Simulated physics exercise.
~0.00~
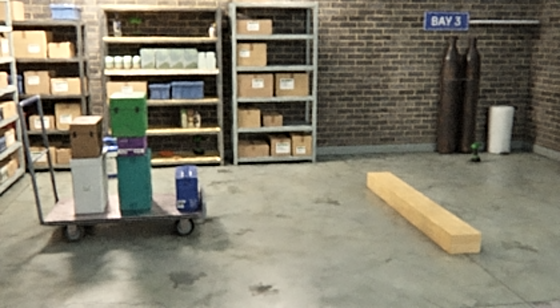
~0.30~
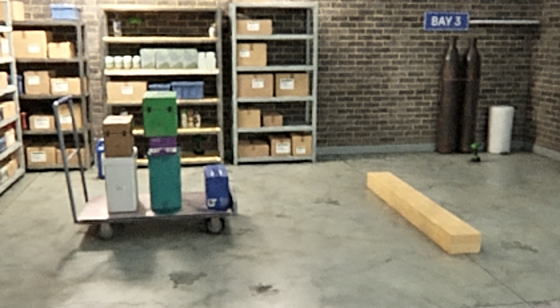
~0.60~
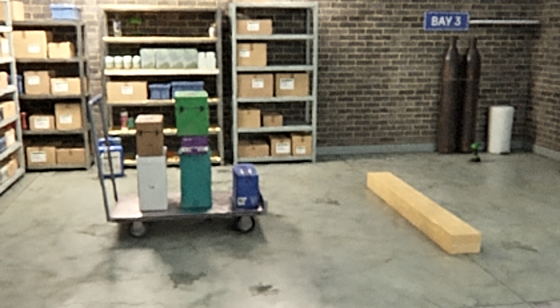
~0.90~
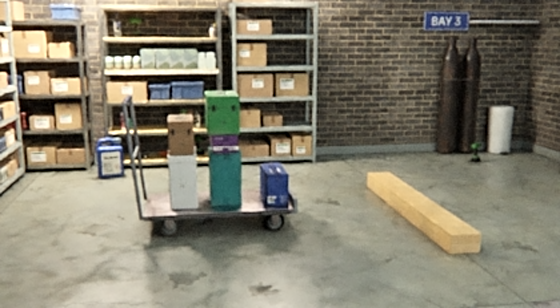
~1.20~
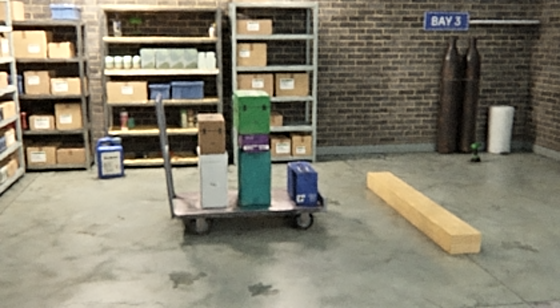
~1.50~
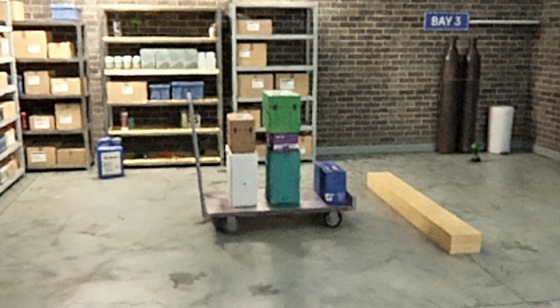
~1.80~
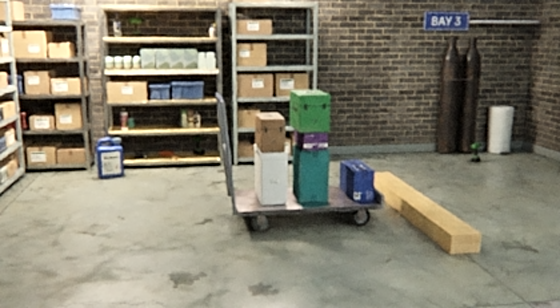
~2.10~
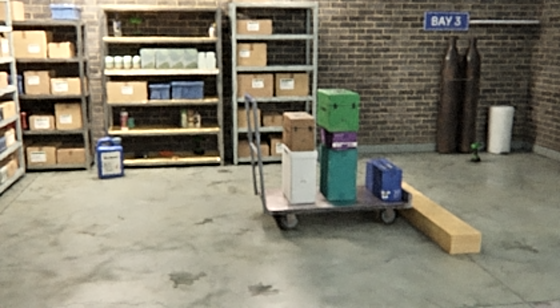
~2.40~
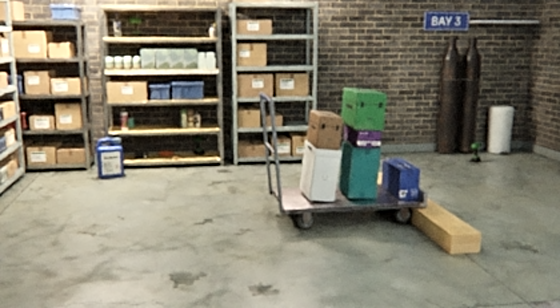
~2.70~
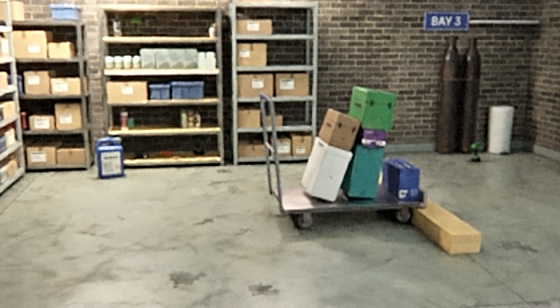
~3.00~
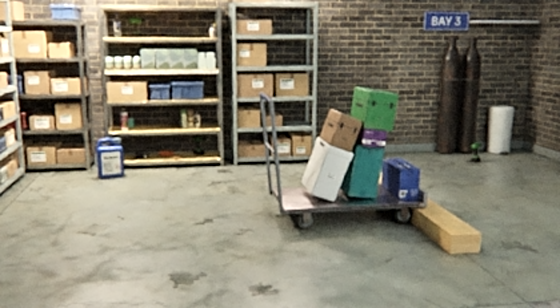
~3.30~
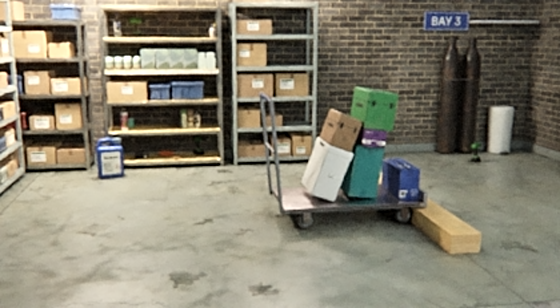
The footage shows a flat trolley stacked with boxes rolling right across a storage room until it stops against a long kerb. The brown and green toolboxes, white tote and teal parcel end up leaning, while the purple carton and blue parcel also remain on the deck.
